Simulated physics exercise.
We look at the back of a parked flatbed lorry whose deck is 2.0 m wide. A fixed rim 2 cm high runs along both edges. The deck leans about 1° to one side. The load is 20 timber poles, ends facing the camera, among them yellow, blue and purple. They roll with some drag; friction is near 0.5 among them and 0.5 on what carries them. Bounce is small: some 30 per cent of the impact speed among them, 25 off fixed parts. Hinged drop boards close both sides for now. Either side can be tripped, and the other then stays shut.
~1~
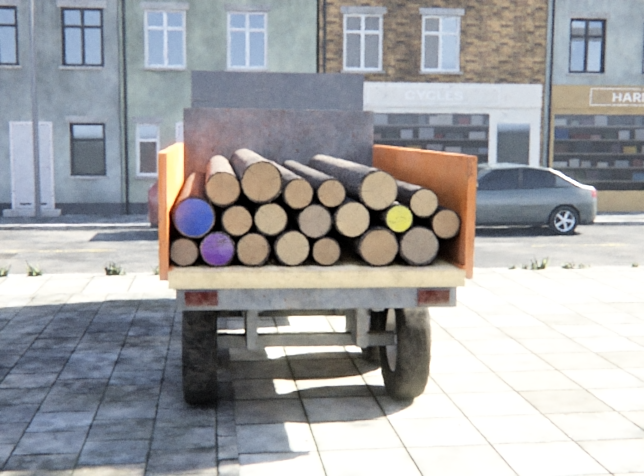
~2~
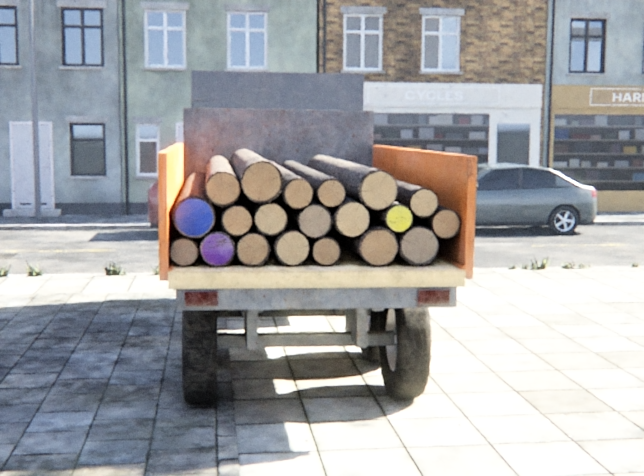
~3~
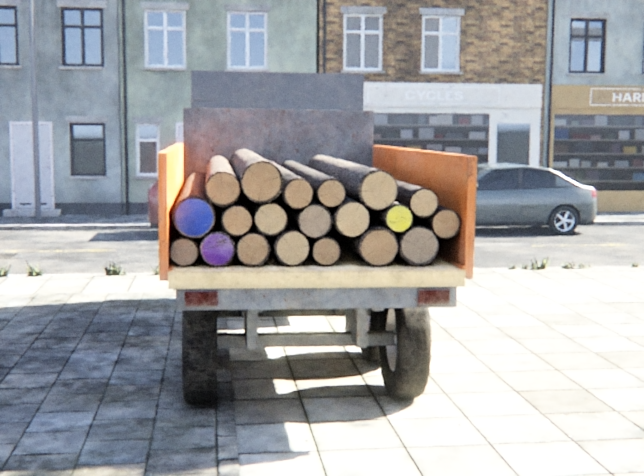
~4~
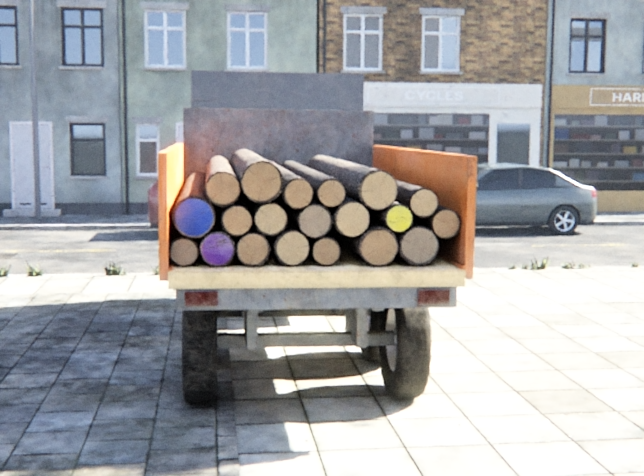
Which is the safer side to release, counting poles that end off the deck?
The left one loses fewer.
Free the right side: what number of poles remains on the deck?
17 of them.
With the left side gone, after 0.6 s, yellow is up on others, 45 cm from the right edge; blue is up on others, 15 cm from the left edge; purple is on the deck, 35 cm from the left edge; 0 off so far.
With the left side gone, finally, yellow is up on others, 45 cm from the right edge; blue is up on others, 15 cm from the left edge; purple is on the deck, 35 cm from the left edge; 0 off so far.
With the right side gone, after 0.7 s, yellow is up on others, 30 cm from the right edge, rolling right; blue is up on others, 15 cm from the left edge; purple is on the deck, 35 cm from the left edge; 2 off so far.
With the right side gone, finally, yellow is on the deck, 10 cm from the right edge; blue is up on others, 15 cm from the left edge; purple is on the deck, 35 cm from the left edge; 3 off so far.
